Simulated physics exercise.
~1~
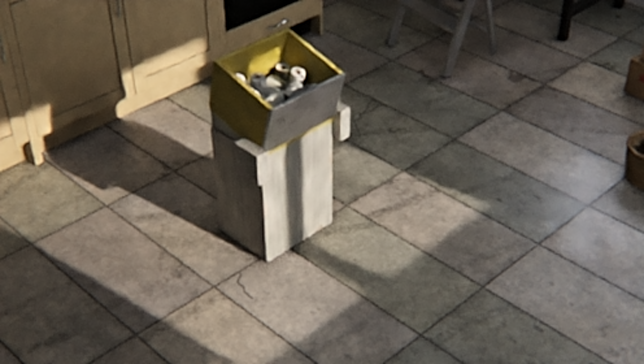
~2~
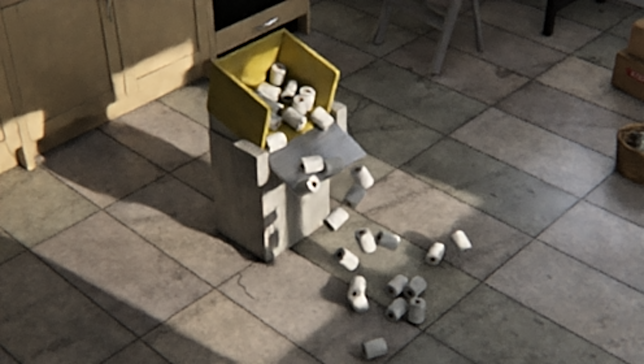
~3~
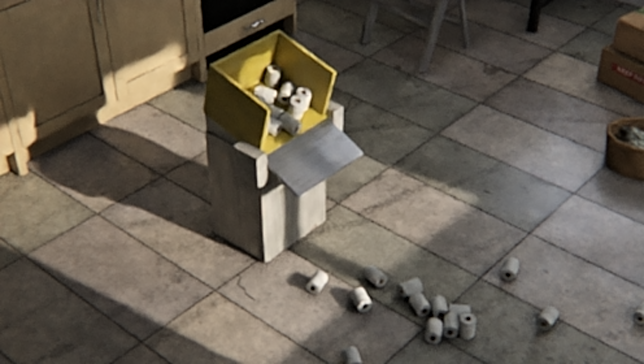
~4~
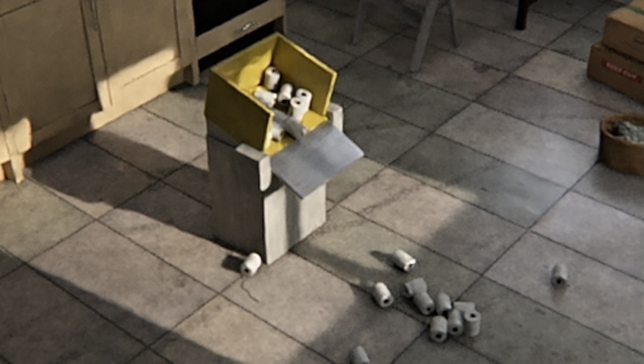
Small white paper rolls sit heaped in a yellow display bin on a pale pedestal in a sunlit, tiled room, held back by a grey flap across the low end. The flap swings down, and the rolls pour over it, tumbling through the air toward the floor at the lower right. They land and scatter across the tiles, some gathering in a loose cluster while others roll farther right. The flow then stops, with the flap hanging open at a slant. By the end, more than half of the rolls are out, and a small pile remains in the bin.
